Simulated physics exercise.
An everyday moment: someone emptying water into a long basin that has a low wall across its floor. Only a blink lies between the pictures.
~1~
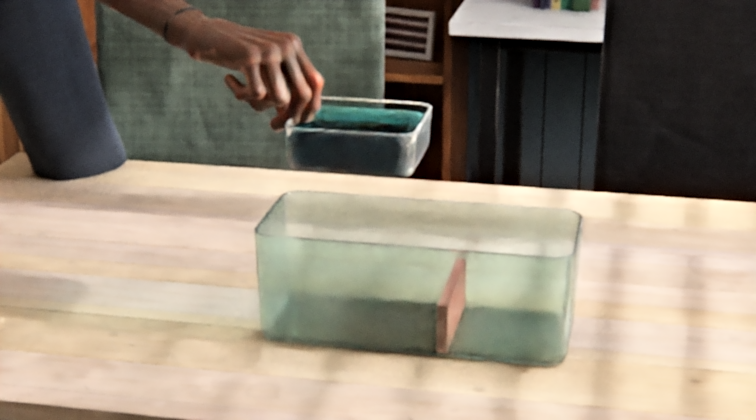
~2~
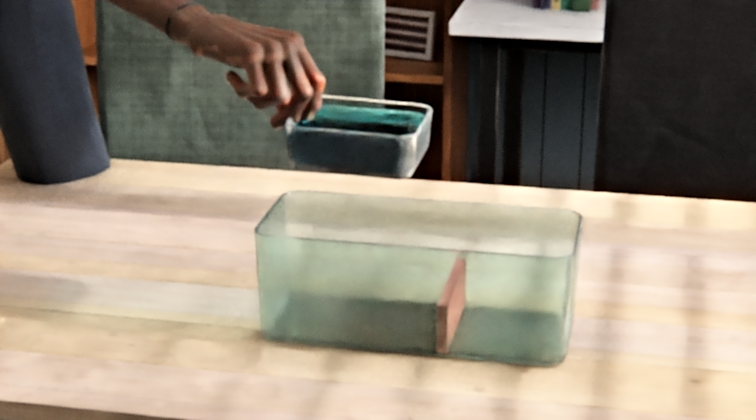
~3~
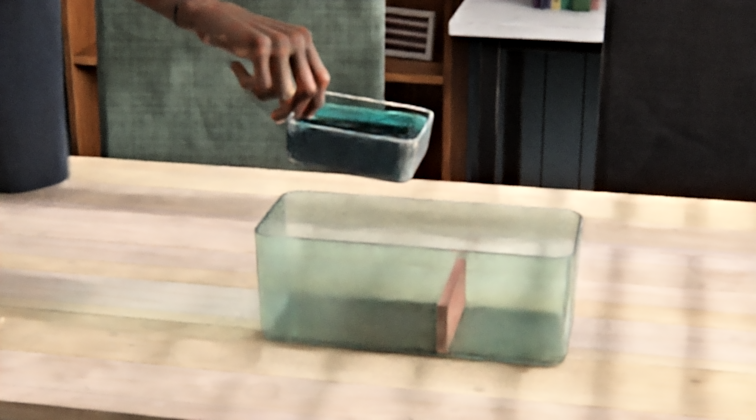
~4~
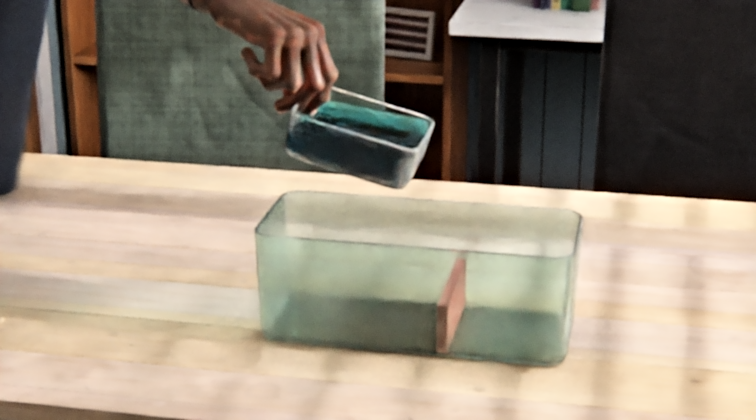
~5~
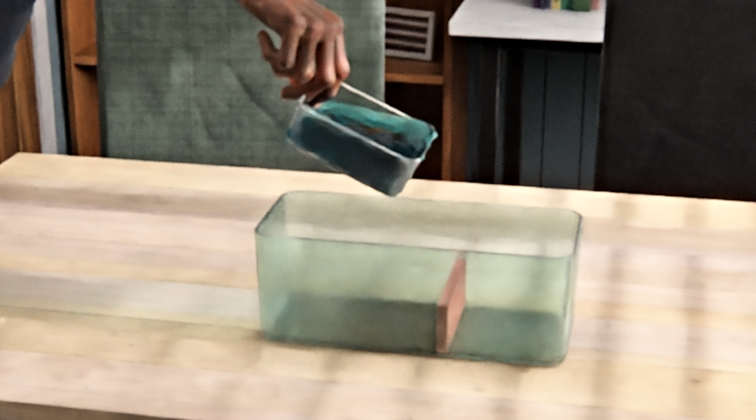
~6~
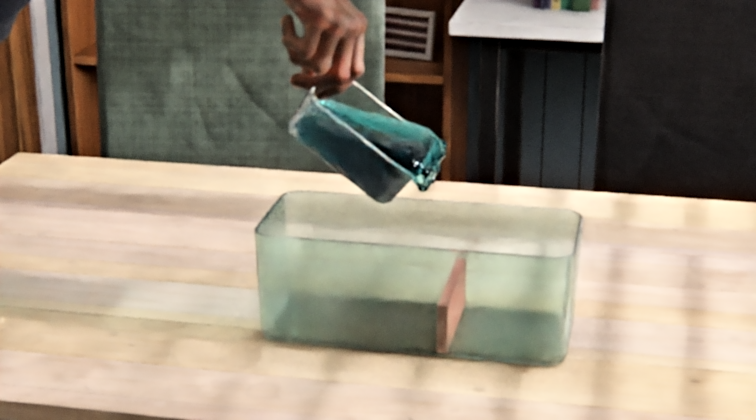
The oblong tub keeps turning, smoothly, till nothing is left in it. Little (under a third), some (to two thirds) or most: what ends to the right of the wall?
It comes to from a third to two thirds.
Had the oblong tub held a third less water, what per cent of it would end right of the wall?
Roughly 45 in a hundred.
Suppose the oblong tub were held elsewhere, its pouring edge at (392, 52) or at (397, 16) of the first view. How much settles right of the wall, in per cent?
The first gives 45 %, the second 55 %.
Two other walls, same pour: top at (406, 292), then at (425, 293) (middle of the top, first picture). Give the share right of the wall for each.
In turn 80 and 75 in a hundred.
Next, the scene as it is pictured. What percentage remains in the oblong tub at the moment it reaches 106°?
Close to 5 per cent.
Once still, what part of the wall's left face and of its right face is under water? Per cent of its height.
The left part 10 per cent, the right part 40.
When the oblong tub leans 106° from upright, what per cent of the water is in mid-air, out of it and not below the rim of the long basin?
Some 5 per cent.
A moment on, the oblong tub is tipped right over and 3 per cent is still to pour, 28 is left of the wall and 63 right of it.
Next, the oblong tub is tipped right over and 0 per cent is still to pour, 36 is left of the wall and 58 right of it.
Then the oblong tub is tipped right over and 0 per cent is still to pour, 37 is left of the wall and 59 right of it.
Later the oblong tub is tipped right over and 0 per cent is still to pour, 37 is left of the wall and 59 right of it.
At rest 37 per cent lies left of the wall, 59 right of it and 4 outside.
